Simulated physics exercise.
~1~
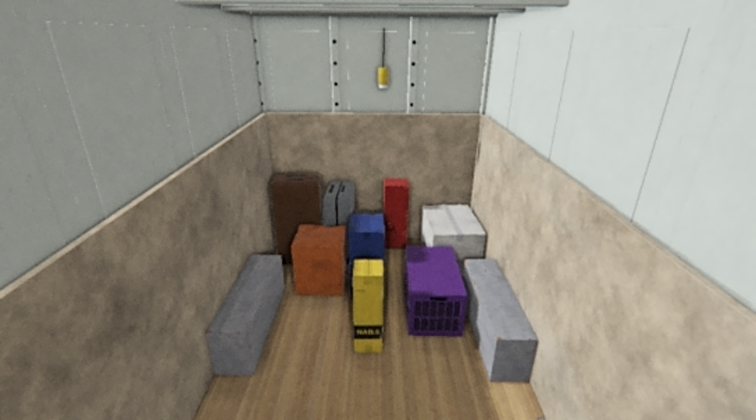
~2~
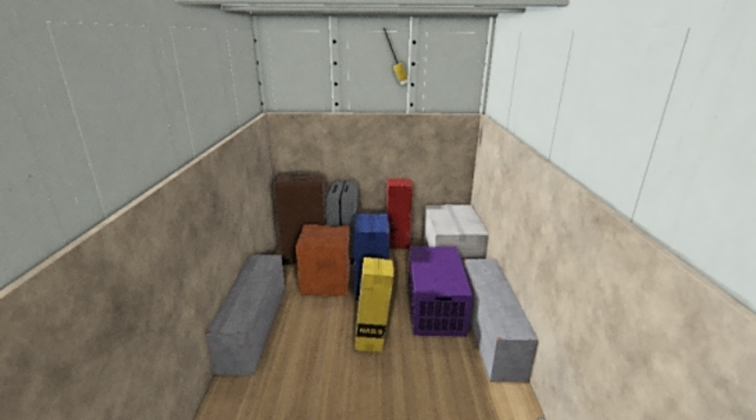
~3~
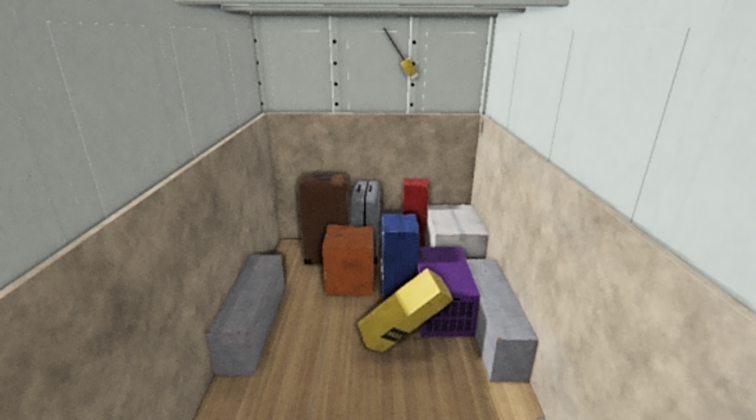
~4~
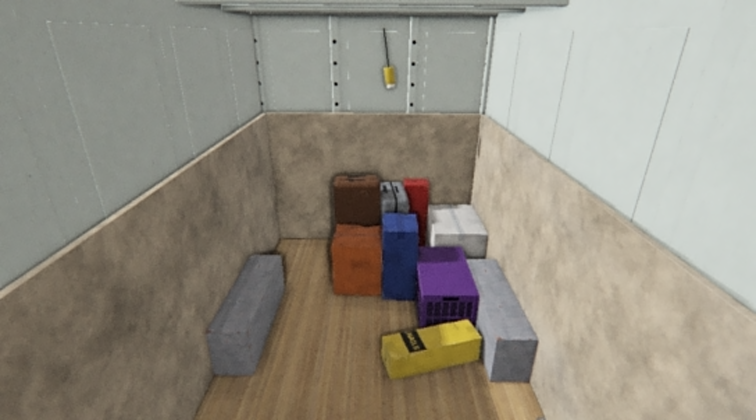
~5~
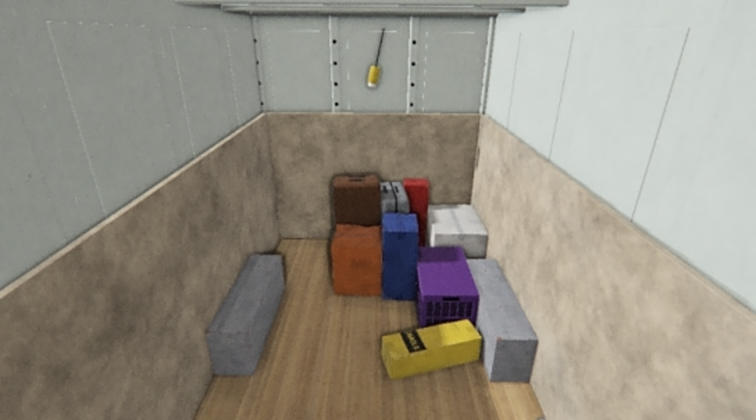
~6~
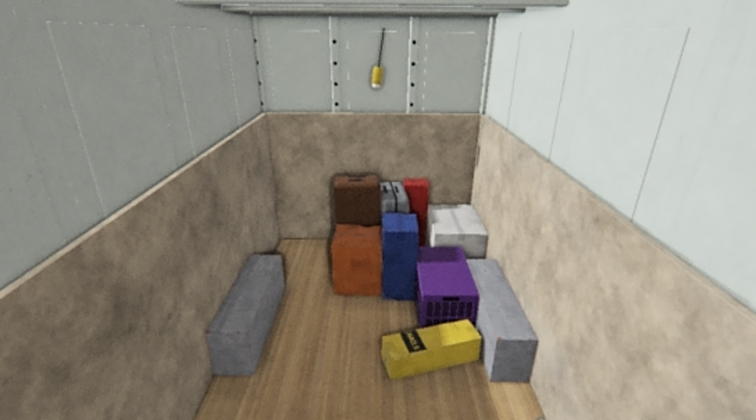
Van load bay with a swinging lamp, cases and boxes sliding right, the upright yellow box toppling and ending on its side.
